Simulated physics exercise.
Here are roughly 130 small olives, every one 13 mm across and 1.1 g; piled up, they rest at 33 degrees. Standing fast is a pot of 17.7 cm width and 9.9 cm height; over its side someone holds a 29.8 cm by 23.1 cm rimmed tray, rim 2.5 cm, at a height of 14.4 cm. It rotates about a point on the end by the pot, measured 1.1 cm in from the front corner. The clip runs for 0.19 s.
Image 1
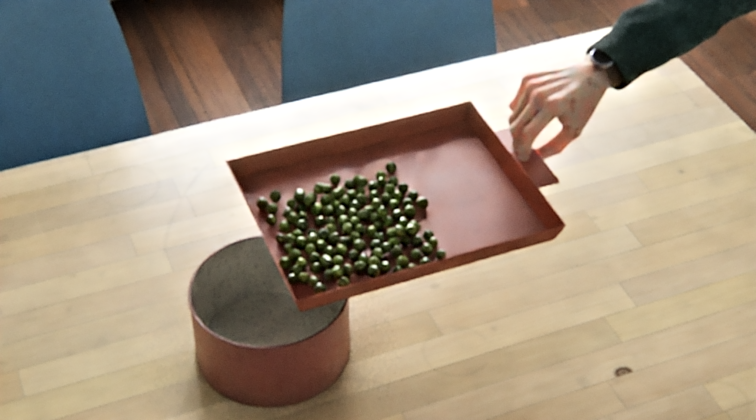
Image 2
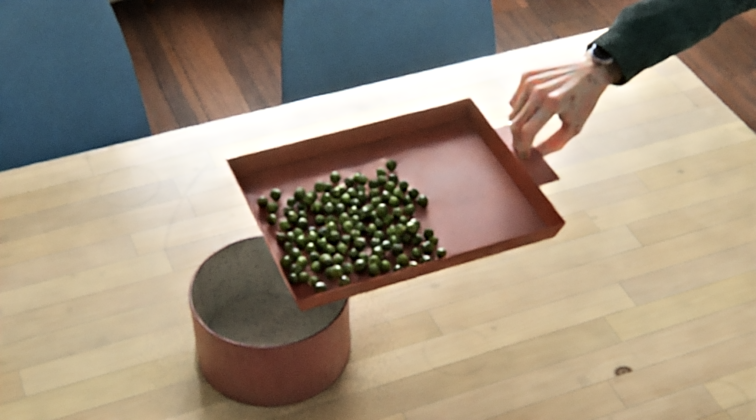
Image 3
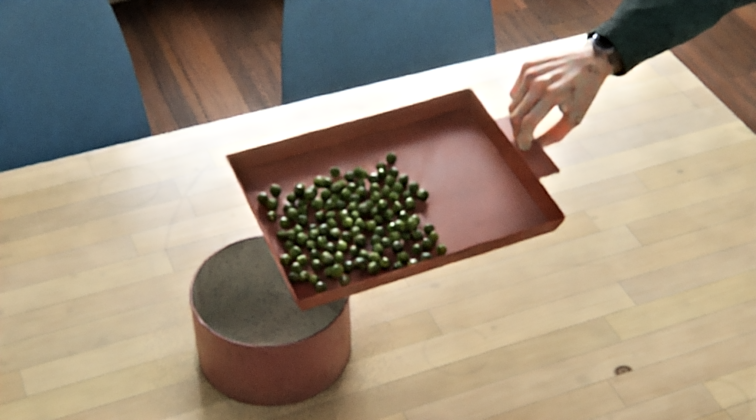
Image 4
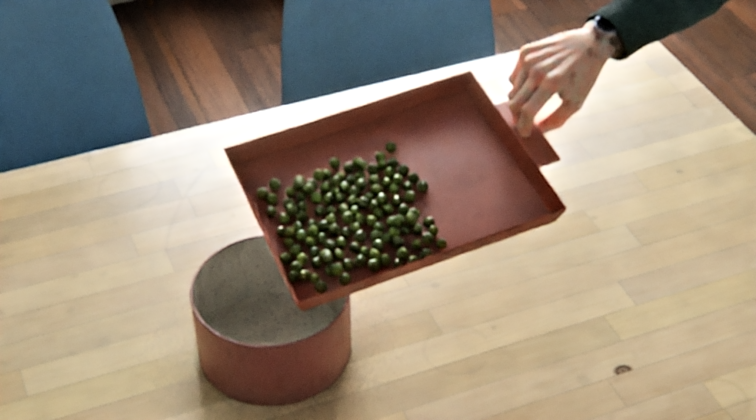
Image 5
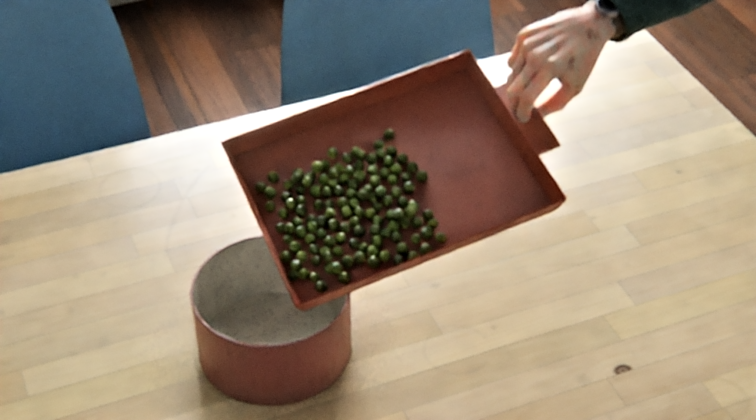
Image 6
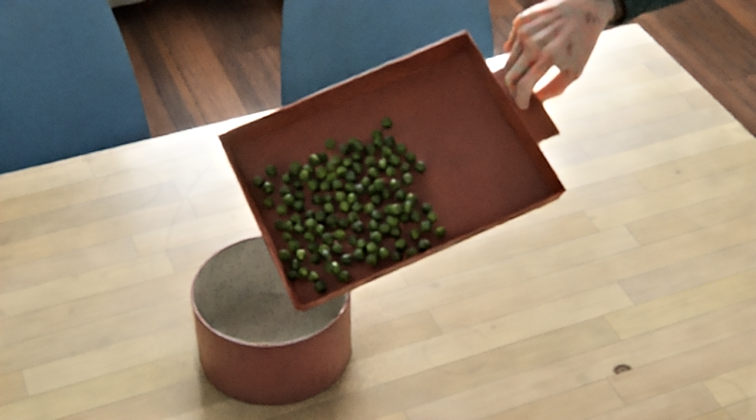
We see a hand holding a reddish-brown rimmed tray of small green olives over a matching round pot on a wooden table, then gradually raising the tray's right side while the olives stay clustered near the left end.
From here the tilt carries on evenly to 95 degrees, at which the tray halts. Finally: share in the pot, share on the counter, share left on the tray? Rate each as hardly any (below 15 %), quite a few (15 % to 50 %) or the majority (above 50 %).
I would put it this way: Pot: Hardly any, counter: The majority, tray: Hardly any.
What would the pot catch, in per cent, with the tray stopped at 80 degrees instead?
In that case some 0 per cent.
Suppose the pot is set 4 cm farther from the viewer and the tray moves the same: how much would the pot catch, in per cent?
0 %.
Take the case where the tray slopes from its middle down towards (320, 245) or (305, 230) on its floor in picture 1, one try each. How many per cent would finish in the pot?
About 30 per cent on the first try and 60 per cent on the second.
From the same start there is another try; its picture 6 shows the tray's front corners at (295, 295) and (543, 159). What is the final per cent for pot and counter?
That works out as pot 65 and counter 35.
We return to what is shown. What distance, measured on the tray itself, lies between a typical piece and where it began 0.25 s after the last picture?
3 cm.
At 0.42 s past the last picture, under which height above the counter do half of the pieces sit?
The halfway mark sits at about 22 cm.
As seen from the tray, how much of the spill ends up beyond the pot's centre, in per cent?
Estimate: Roughly 90 per cent of the pieces.
Then, 0.25 s after the last picture, tilt 57 degrees; the tray holds 100 %, the pot 0 %.
Then, 0.42 s after the last picture, tilt 83 degrees; the tray holds 100 %, the pot 0 %.
Then, 0.71 s after the last picture, tilt 95 degrees; the tray holds 0 %, the pot 0 %.
In the end, pot 0 %, counter 100 %, tray 0 %.
